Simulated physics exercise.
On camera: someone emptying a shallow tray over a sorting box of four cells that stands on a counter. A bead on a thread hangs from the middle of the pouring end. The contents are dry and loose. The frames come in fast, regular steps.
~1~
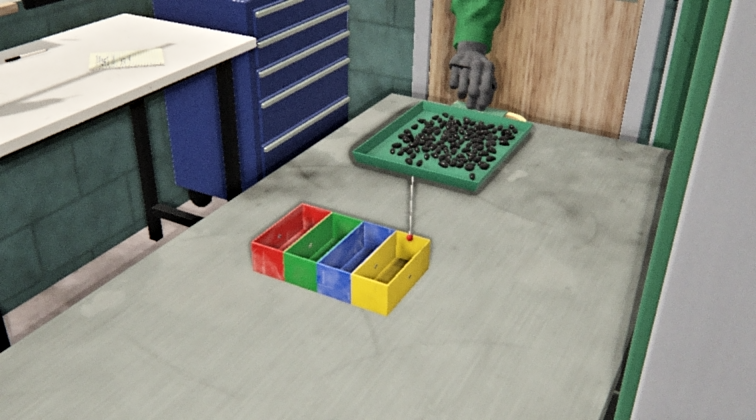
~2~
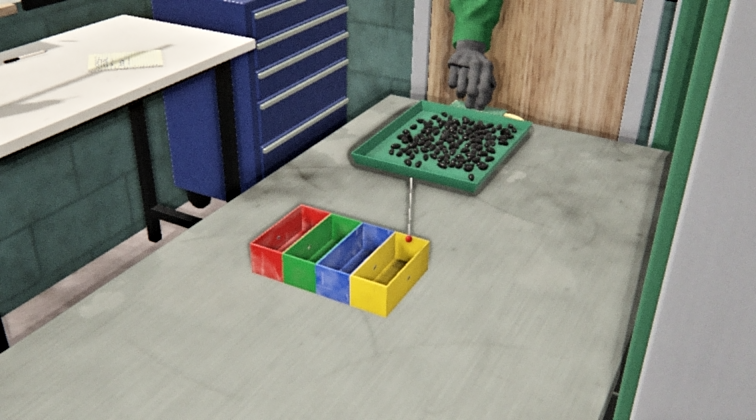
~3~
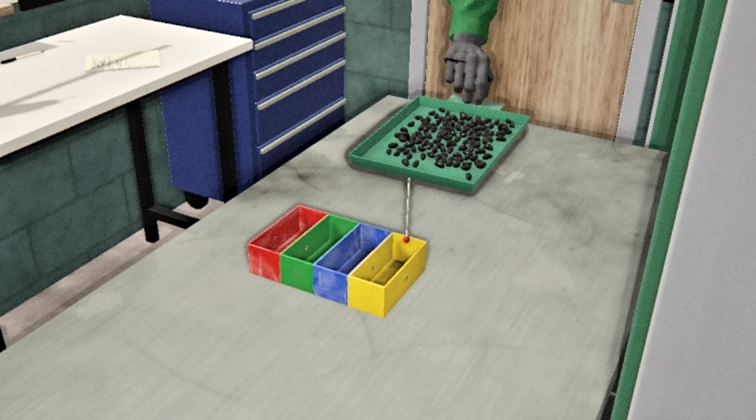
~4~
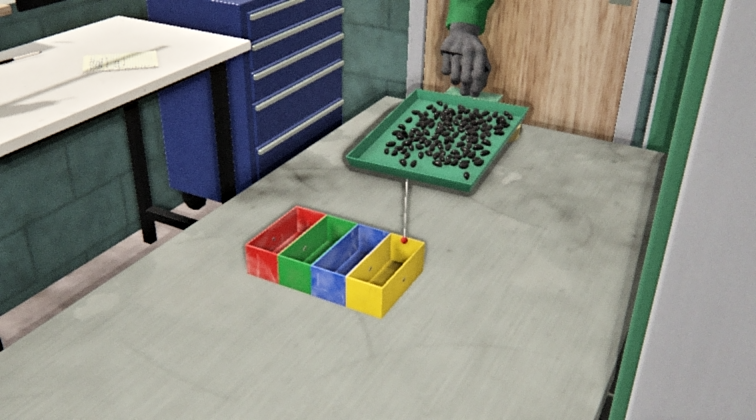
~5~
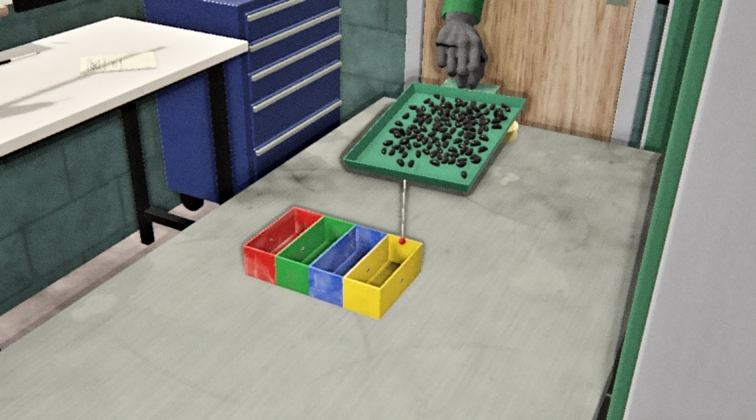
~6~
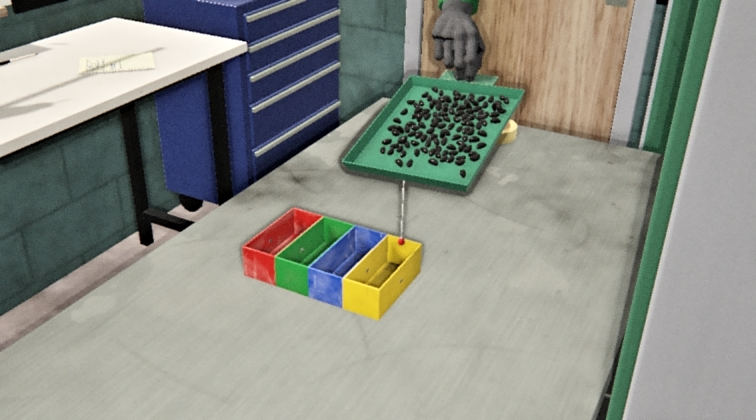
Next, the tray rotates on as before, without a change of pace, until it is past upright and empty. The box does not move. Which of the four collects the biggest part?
It favours the blue compartment.
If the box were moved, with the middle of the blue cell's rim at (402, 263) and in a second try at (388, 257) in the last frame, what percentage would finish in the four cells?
Near 100 % and 100 %.
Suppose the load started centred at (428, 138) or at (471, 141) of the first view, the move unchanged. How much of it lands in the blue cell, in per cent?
Near 30 % and 40 %.
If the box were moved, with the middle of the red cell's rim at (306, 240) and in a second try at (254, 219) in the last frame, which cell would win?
First the green cell, then the yellow cell.
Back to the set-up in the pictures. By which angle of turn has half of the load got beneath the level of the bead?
At some 100 degrees.
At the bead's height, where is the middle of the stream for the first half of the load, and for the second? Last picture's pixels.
The first part at (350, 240); the rest at (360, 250).
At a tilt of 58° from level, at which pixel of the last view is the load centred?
Close to (396, 151).
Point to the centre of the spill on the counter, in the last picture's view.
Roughly at (399, 328).
Shortly afterwards, tray tipped steeply; all but a few on the tray; a little falling or outside the box.
Next, tray tipped right over; near half on the tray; near a quarter in the blue cell; a little in the yellow cell; a little in the green cell; a little falling or outside the box.
Some moments later, tray tipped past a quarter turn; near half in the blue cell; near a quarter in the yellow cell; near a quarter in the green cell; a little falling or outside the box.
In the end, tray tipped past a quarter turn; near half in the blue cell; near a quarter in the yellow cell; near a quarter in the green cell; none at all in the red cell; a little outside the box.
